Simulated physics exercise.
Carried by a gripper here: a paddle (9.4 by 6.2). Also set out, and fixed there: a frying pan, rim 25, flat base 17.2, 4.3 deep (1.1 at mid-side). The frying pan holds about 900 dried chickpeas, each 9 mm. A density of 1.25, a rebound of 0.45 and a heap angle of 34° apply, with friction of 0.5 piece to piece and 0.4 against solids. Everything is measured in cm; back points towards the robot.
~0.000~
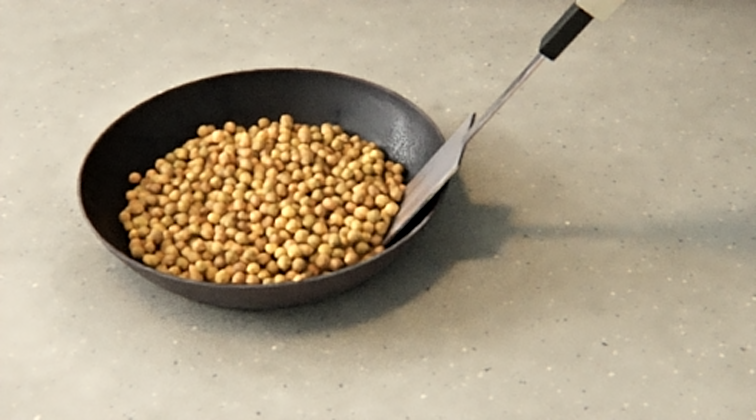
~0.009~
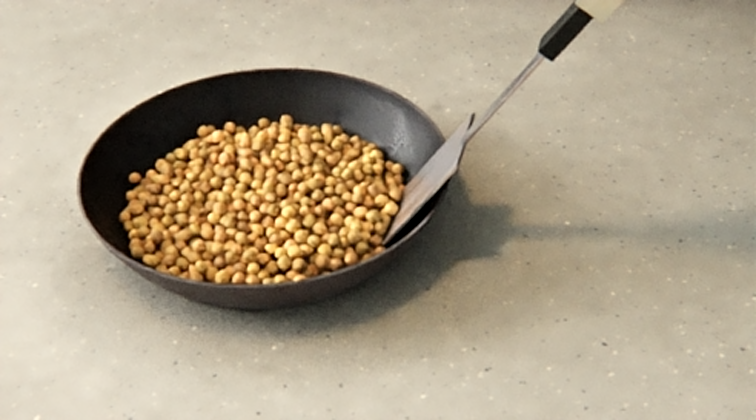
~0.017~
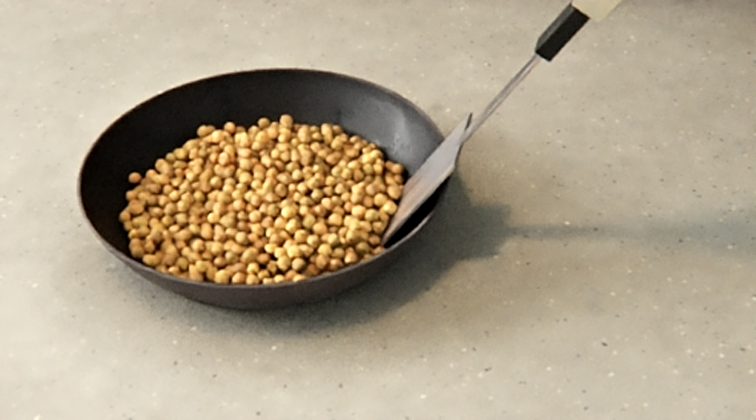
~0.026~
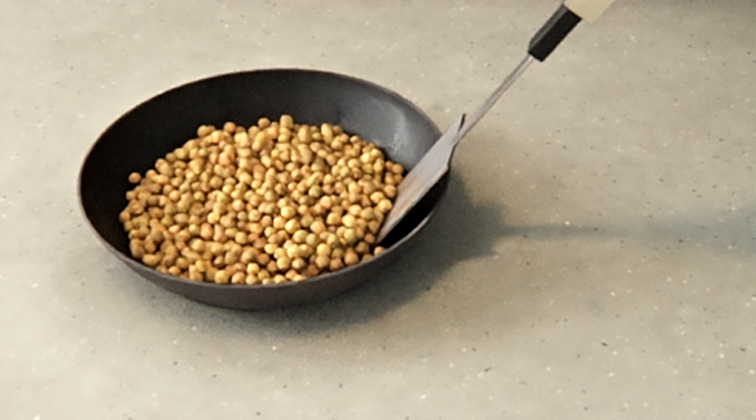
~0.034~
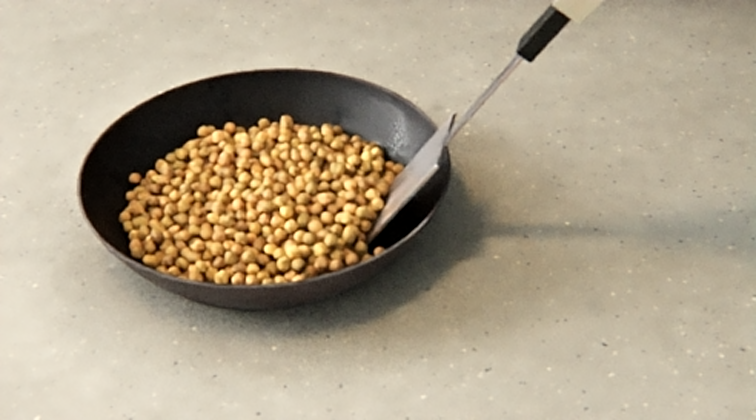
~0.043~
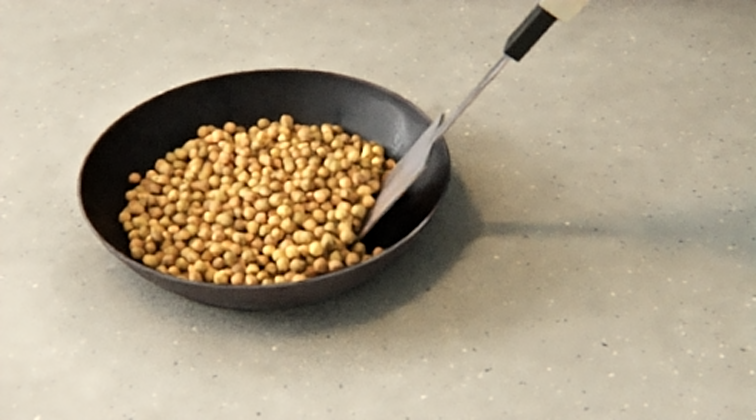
A flat grey metal paddle with a black-and-cream handle, reaching in from the upper right, slides slowly a short way left inside a dark frying pan, pressing into the edge of the chickpeas and nudging the nearest ones. The round pan, heaped with golden-tan chickpeas, sits left of centre and stays put. The setting is a speckled grey-beige countertop, seen from above at an angle by a still camera.
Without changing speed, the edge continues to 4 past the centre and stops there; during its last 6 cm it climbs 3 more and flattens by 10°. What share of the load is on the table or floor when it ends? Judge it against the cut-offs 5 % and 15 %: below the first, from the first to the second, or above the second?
Below 5 %.
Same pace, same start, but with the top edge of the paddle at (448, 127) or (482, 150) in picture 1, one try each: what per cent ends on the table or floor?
First try roughly 0 percent, second try roughly 0 percent.
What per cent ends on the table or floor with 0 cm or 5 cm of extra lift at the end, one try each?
Some 0 and 5 per cent.
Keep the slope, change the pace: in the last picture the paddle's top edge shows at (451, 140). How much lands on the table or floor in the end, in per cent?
Roughly 0 per cent.
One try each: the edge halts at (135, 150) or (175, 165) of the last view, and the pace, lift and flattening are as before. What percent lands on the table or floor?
The two tries give near 20 and near 5 in a hundred.
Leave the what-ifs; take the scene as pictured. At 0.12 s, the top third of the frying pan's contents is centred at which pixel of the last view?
I'd put it somewhere near (245, 184).
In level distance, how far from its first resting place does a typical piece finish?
Some 2 centimetres.
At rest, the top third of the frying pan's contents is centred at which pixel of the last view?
Somewhere near (168, 178) in the last picture.
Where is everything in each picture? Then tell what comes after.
In the first picture, paddle top edge at (467, 138), sloping 56°; upper third of the load around (272, 191), from x 125 to 400, top at y 120; 900 in the frying pan.
In the second picture, paddle top edge at (466, 138), sloping 56°; upper third of the load around (272, 191), from x 125 to 400, top at y 120.
In the third picture, paddle top edge at (463, 139), sloping 56°; upper third of the load around (272, 191), from x 125 to 400, top at y 120.
In the fourth picture, paddle top edge at (457, 139), sloping 56°; upper third of the load around (272, 191), from x 125 to 400, top at y 120.
In the fifth picture, paddle top edge at (447, 139), sloping 56°; upper third of the load around (278, 190), from x 125 to 400, top at y 120.
In the sixth picture, paddle top edge at (435, 139), sloping 56°; upper third of the load around (279, 189), from x 125 to 400, top at y 120; 900 in the frying pan.
After 0.08 s, sloping 56°, highest piece 5 above the table; 900 in the frying pan.
After 0.12 s, sloping 52°, highest piece 6 above the table; 900 in the frying pan.
After 0.34 s, sloping 46°, highest piece 5 above the table; 884 in the frying pan, 15 on the table or floor, 1 on the blade or in flight.
After 1.39 s, sloping 46°, highest piece 5 above the table; 884 in the frying pan, 16 on the table or floor.
At rest, 884 in the frying pan, 16 on the table or floor. That is 2 % on the table or floor.
